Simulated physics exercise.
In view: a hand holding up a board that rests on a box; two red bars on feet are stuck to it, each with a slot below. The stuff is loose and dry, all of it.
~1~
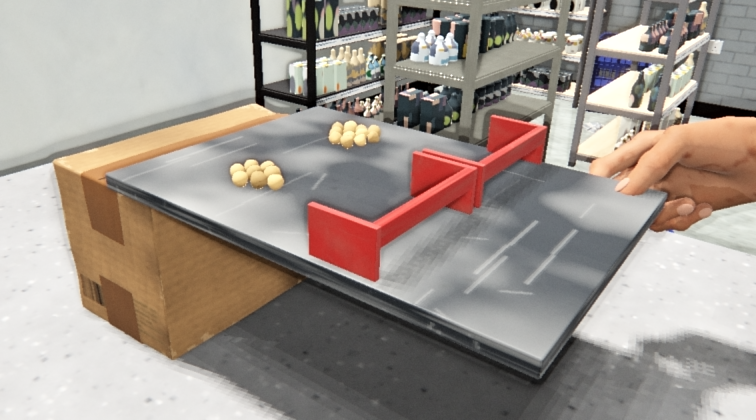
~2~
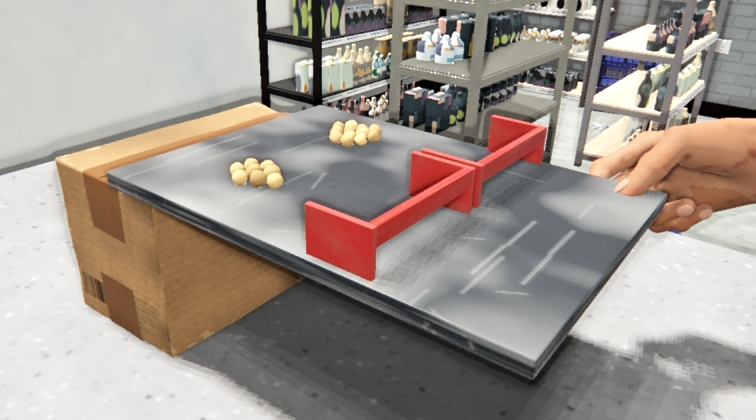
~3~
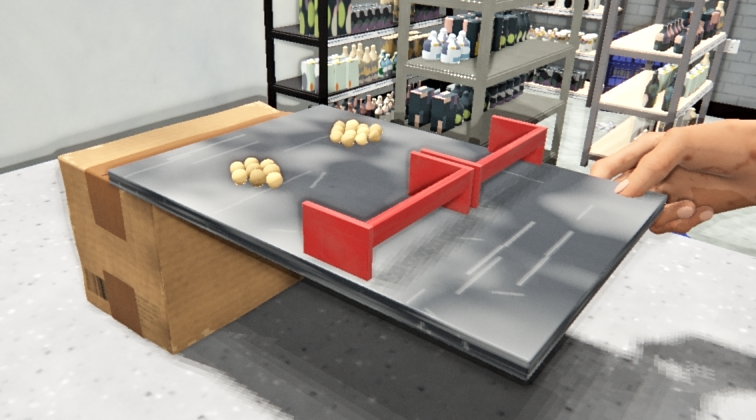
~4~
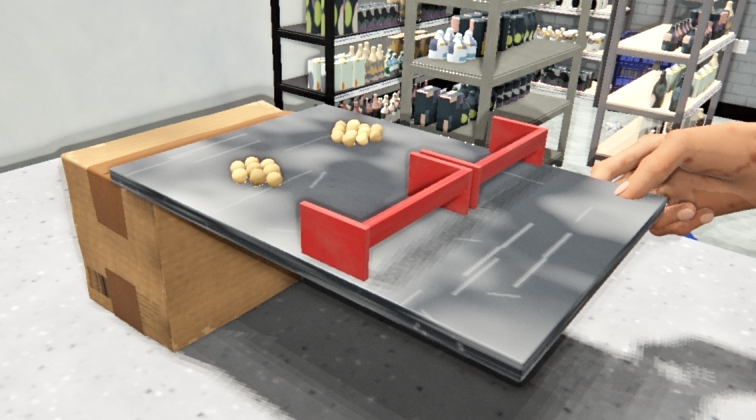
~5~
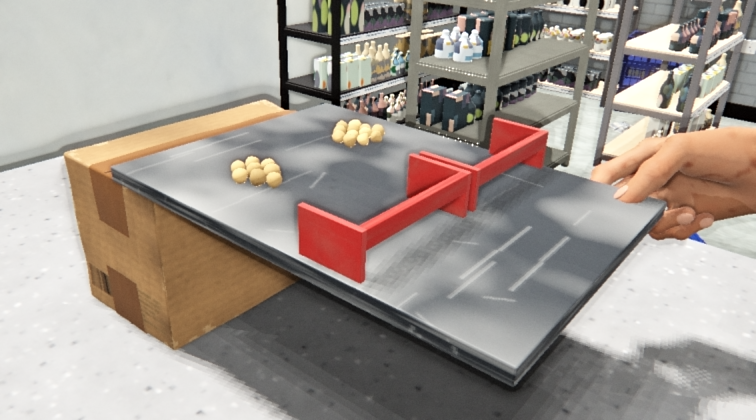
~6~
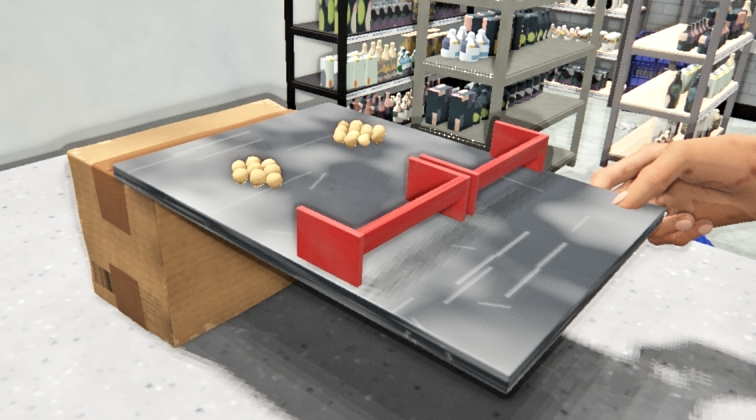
A hand at the right holds up one end of a dark grey board in a shop with bottle-lined shelves, seen from slightly above. The board rests on a brown cardboard box at the left, carrying two small piles of dried chickpeas and two red barriers nearer the hand. The camera drifts slightly, shifting the shelves rightward, while the board barely dips and both piles stay put.
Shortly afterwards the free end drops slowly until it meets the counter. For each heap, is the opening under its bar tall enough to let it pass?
Watch the front handful keep going once it tips. Watch the back handful keep going once it tips.
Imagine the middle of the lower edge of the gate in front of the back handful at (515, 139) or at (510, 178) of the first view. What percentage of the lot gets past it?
I'd expect about 100 in a hundred and then about 0 in a hundred.
Then, 0.66 s on from there, board sloping at 12°; front handful where it was; back handful where it was.
Then, 1.36 s on from there, board sloping at 24°; front handful the whole lot past its gate; back handful the whole lot past its gate.
Then, 2.19 s on from there, board resting at 30°; front handful the whole lot past its gate; back handful the whole lot past its gate.
In the end, board resting at 30°; front handful the whole lot past its gate; back handful the whole lot past its gate.
